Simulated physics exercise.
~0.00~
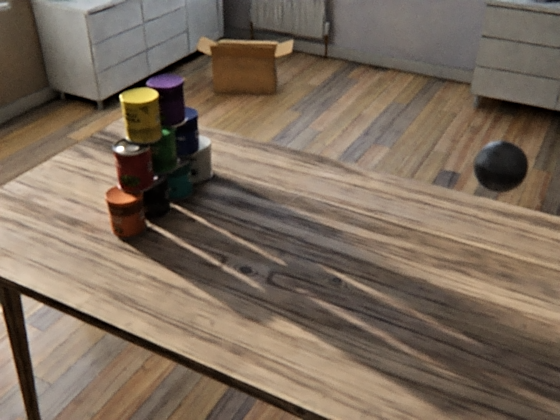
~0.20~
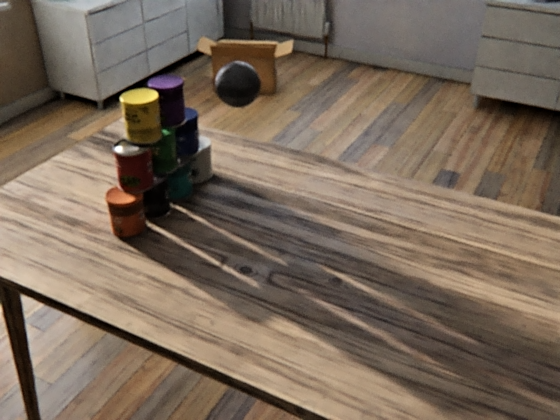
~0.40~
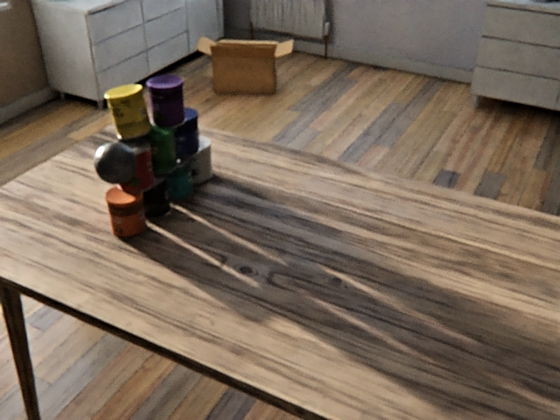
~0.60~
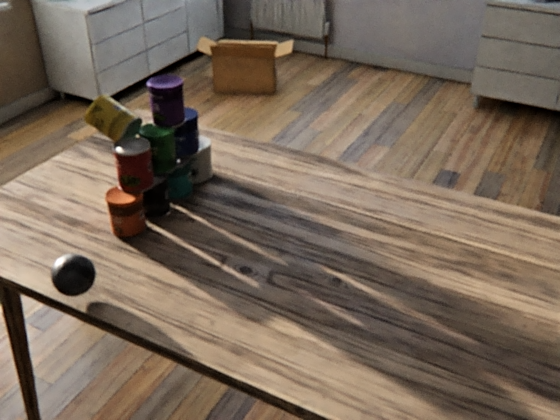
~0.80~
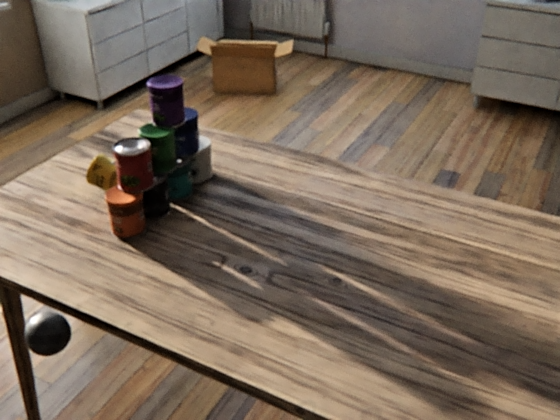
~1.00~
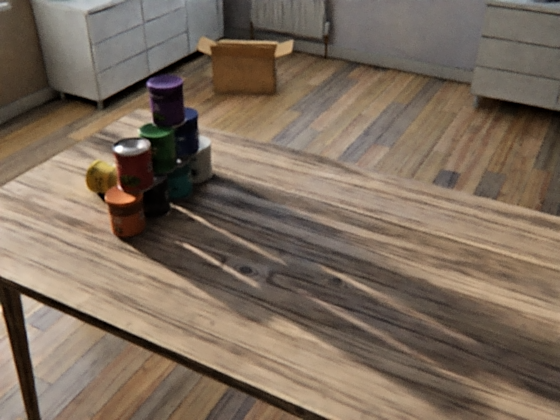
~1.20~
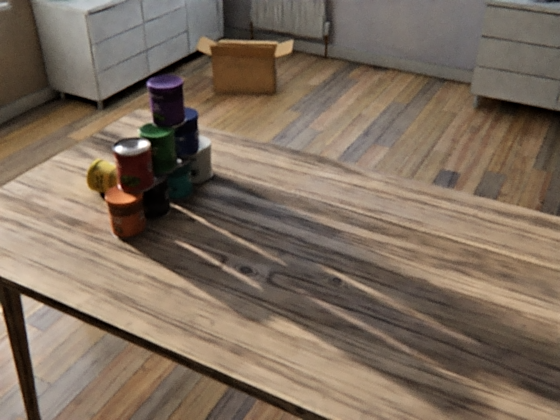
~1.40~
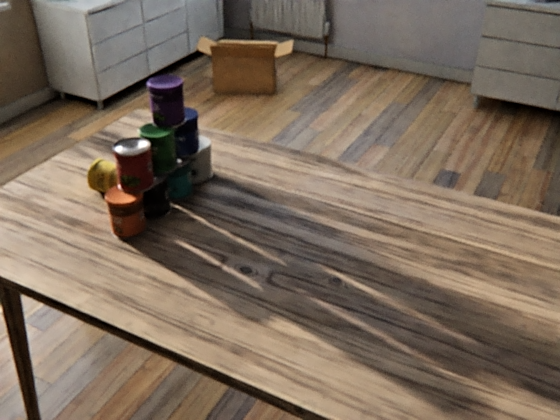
We see a grey ball fly leftward over a wooden table to a stack of colourful tins, then drop past the table's near edge and out of view. The yellow tin on top tips over and falls, ending on its side beside the otherwise standing stack.
